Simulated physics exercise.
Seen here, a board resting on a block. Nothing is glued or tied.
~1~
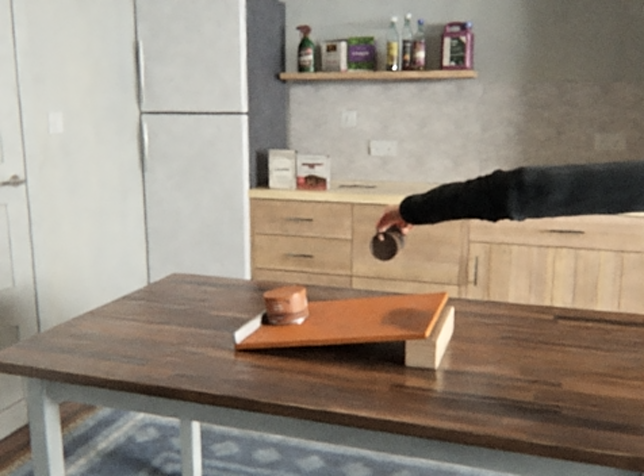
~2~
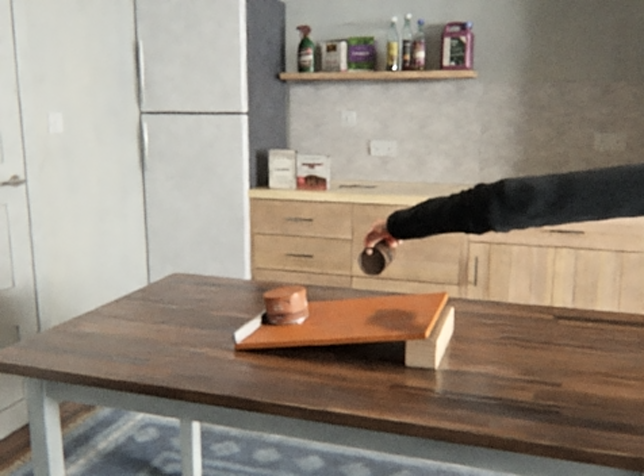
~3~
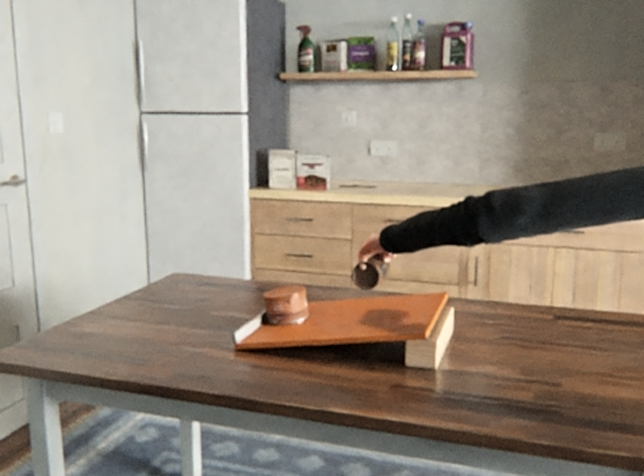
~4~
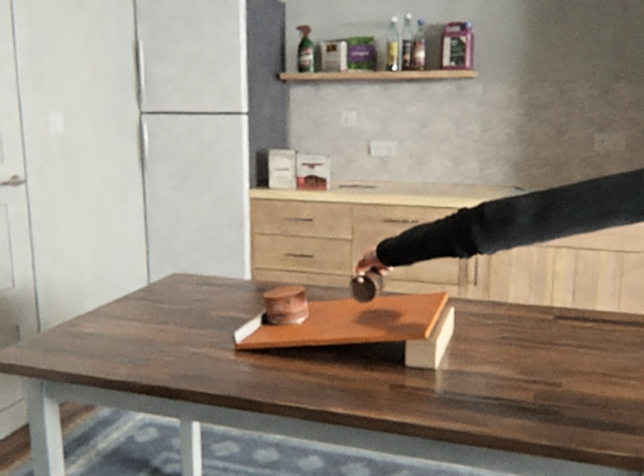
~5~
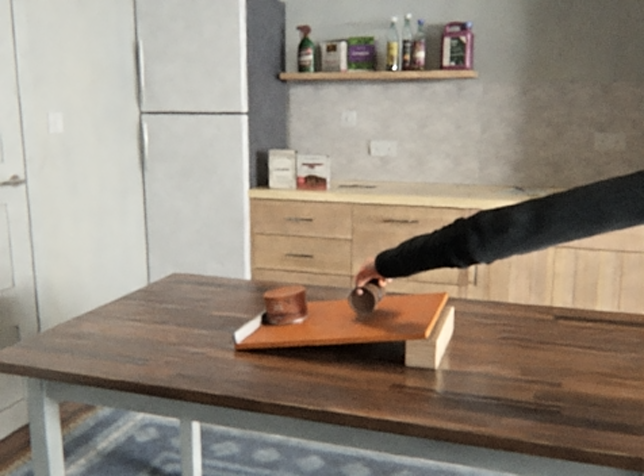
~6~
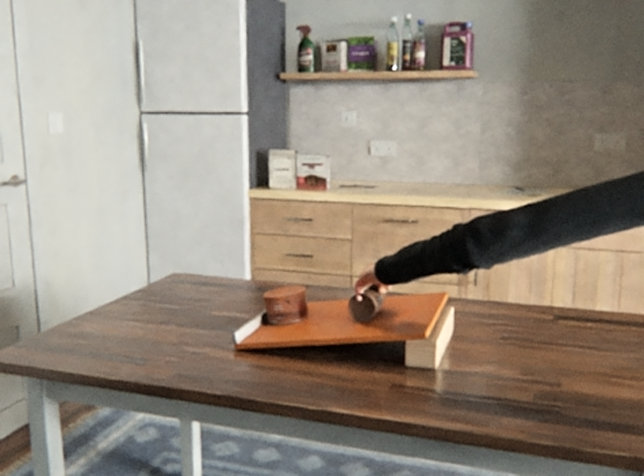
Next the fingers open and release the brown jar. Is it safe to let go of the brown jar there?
Outcome: The brown jar goes downhill.
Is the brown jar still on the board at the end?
The brown jar is still on the board.
Then, 0.40 s later than the last frame, brown jar moved about its own width near (351, 303).
Then, 0.50 s later than the last frame, brown jar moved about its own width near (338, 304).
Then, 0.70 s later than the last frame, brown jar moved well along near (315, 306).
When it is over, moved from the start, brown jar; orange tub as before. End places, in pixels of the last picture, brown jar near (314, 306). The brown jar slides or rolls down.
